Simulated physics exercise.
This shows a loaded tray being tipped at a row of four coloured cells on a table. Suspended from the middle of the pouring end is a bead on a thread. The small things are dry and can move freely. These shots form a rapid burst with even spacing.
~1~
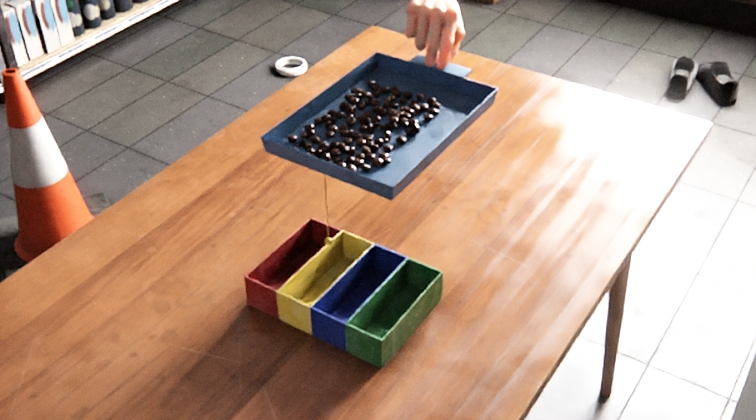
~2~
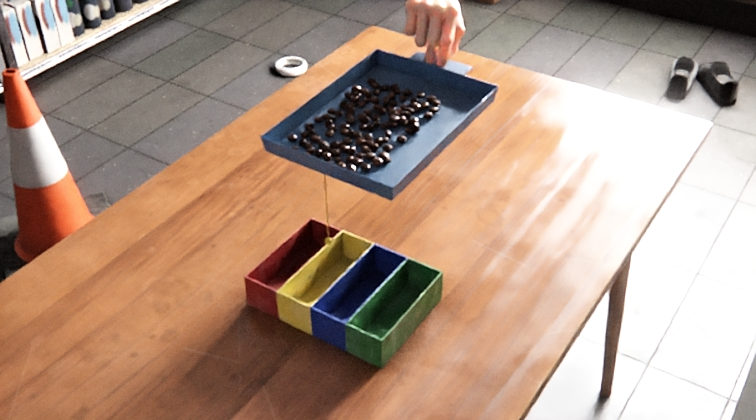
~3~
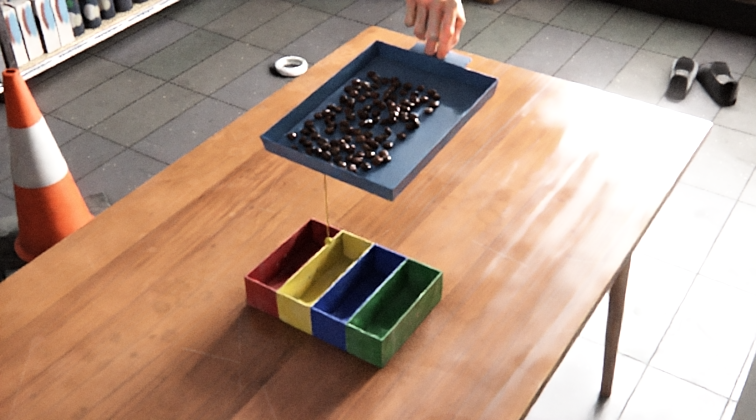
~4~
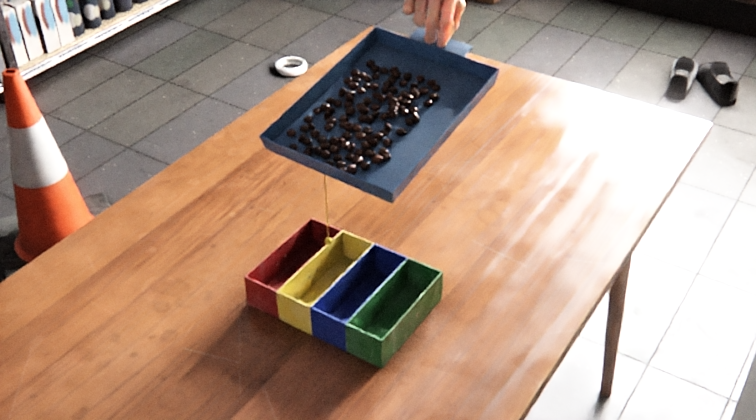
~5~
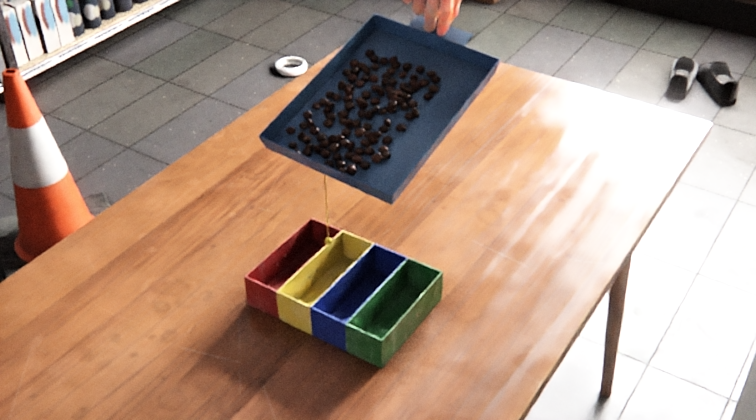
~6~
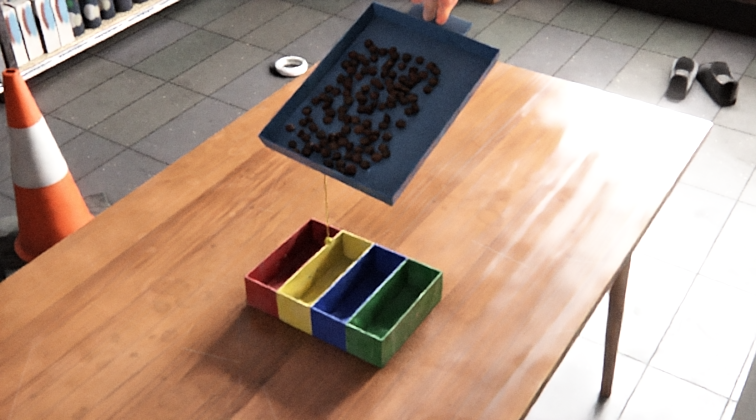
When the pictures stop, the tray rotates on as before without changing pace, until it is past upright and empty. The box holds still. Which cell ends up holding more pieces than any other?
The blue cell ends up holding the most.
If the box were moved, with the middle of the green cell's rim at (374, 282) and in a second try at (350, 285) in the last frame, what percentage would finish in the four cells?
Close to 90 per cent, followed by close to 60 per cent.
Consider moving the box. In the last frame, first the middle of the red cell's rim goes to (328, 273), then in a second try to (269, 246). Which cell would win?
For the first spot I'd say the cell in yellow, and for the second spot green.
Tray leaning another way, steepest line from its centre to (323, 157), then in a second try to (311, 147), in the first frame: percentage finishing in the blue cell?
Roughly 0 percent, then 0 percent.
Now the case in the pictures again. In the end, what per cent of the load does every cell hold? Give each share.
I'd put the red cell at 0 percent, the yellow cell at 20 percent, the blue cell at 50 percent and the green cell at 30 percent.
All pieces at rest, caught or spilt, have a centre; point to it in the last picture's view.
Last view, resting centre - approx. (356, 311).
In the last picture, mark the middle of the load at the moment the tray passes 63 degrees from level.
The middle of the load sits near (358, 169).
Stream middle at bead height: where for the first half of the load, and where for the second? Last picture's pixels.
(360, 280), then (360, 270).
Just after the last frame, tray tipped steeply; almost all on the tray; just a few falling or outside the box.
A moment on, tray tipped past a quarter turn; roughly half on the tray; about a tenth in the green cell; about a tenth in the blue cell; about a tenth in the yellow cell; roughly a quarter falling or outside the box.
Further on, tray tipped past a quarter turn; roughly half in the blue cell; roughly a quarter in the green cell; roughly a quarter in the yellow cell; just a few in the red cell; just a few falling or outside the box.
When it is over, tray tipped past a quarter turn; roughly half in the blue cell; roughly a quarter in the green cell; roughly a quarter in the yellow cell; just a few in the red cell; just a few outside the box.
